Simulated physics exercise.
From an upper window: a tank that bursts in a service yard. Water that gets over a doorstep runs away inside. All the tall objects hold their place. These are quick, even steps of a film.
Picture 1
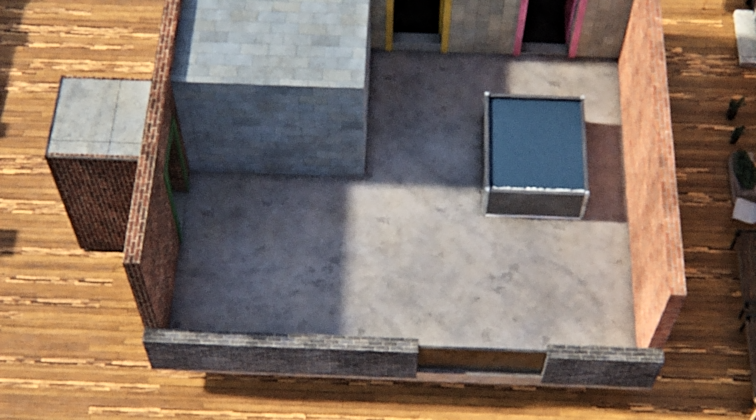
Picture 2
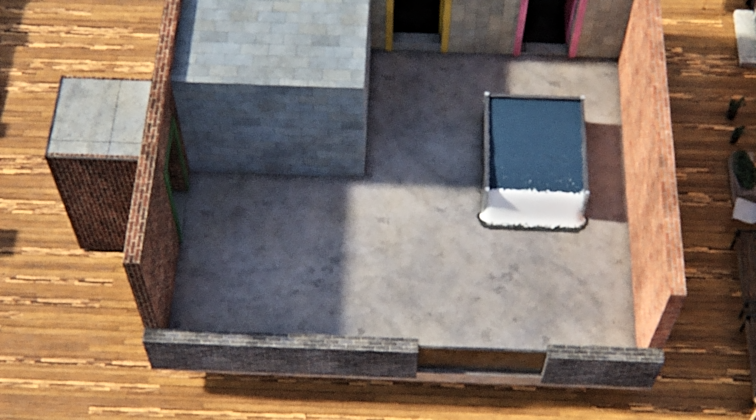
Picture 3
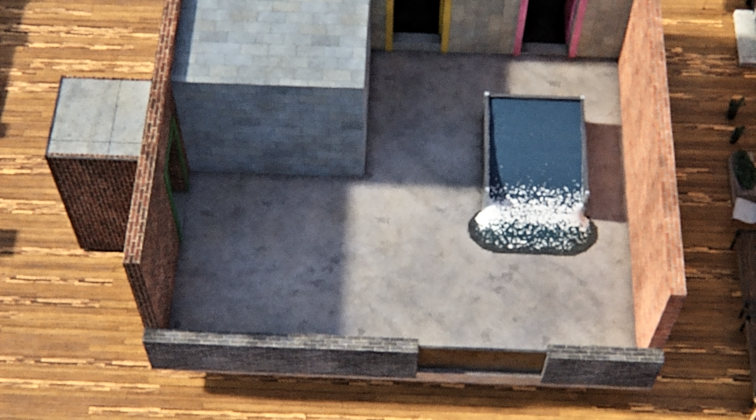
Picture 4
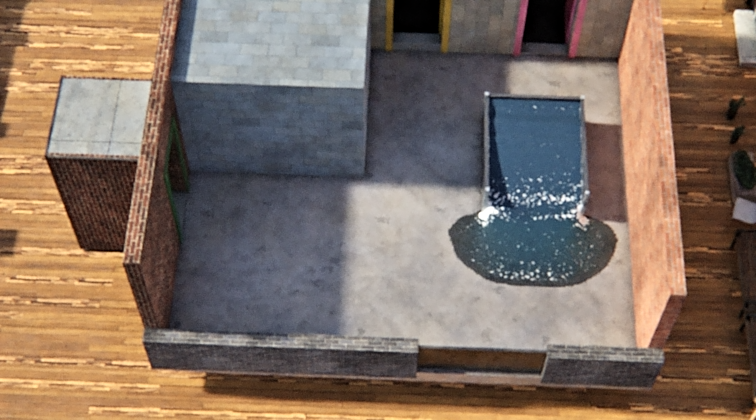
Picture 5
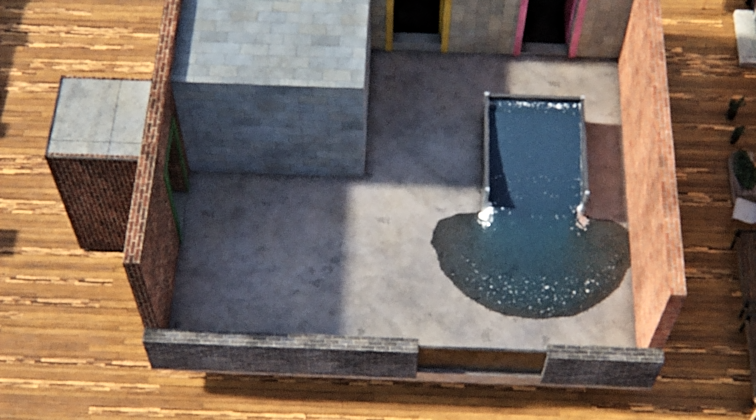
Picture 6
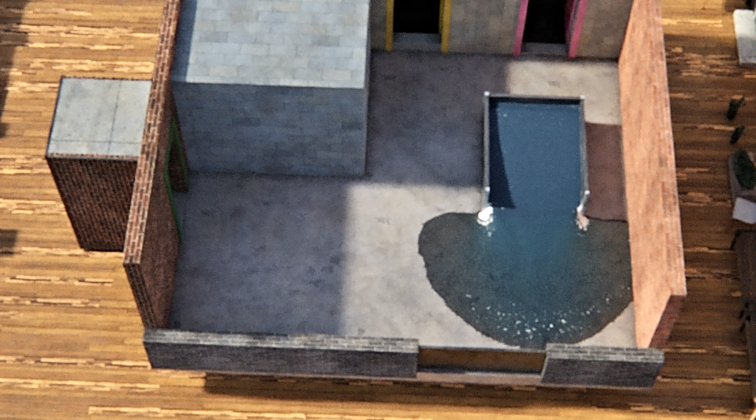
Water tank in a walled yard bursting open at its front, water pouring out and spreading across the grey floor.
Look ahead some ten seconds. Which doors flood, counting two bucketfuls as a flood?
One by one: The yellow door stays under that; the green door takes more than that; the pink door stays under that.
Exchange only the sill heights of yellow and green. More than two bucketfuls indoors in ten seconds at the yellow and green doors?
Then: The yellow door is under; the green door keeps below it.
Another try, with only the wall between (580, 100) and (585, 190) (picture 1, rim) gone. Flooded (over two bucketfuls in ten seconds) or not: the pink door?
Then: Pink floods.
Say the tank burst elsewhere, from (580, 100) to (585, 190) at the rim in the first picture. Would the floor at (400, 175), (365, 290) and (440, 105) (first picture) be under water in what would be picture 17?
As listed: Dry, free of water, dry.
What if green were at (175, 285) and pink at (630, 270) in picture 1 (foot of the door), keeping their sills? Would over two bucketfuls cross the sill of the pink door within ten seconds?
My reading: The pink one is over.
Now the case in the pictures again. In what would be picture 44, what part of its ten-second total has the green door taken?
Roughly 10 per cent.
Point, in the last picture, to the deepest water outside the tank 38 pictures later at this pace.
Roughly at (190, 178).
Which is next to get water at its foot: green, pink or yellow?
It is the green-painted one.
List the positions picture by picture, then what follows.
The first picture shows the water tank at (535, 145) is whole and still.
In the second picture, water pours out at (534, 207) and has run to (582, 223).
In the third picture, the front is at (593, 232), out from the gap at (533, 208).
In the fourth picture, the front is at (584, 276), out from the gap at (533, 209).
In the fifth picture, water pours out at (533, 209) and has run to (571, 311).
In the sixth picture, the front is at (550, 343), out from the gap at (533, 209).
A moment on, water covers 30 % of the floor; the yellow door not reached, the green door not reached, the pink door not reached.
Next, water covers 30 % of the floor; the yellow door not reached, the green door not reached, the pink door not reached.
Then, water covers 50 % of the floor; the yellow door not reached, the green door not reached, the pink door not reached.
Later, water covers 75 % of the floor; the yellow door not reached, the green door under two buckets in, the pink door wet at the sill, nothing in.
In the end, water covers 95 % of the floor; the yellow door wet at the sill, nothing in, the green door far over two buckets in, the pink door wet at the sill, nothing in.
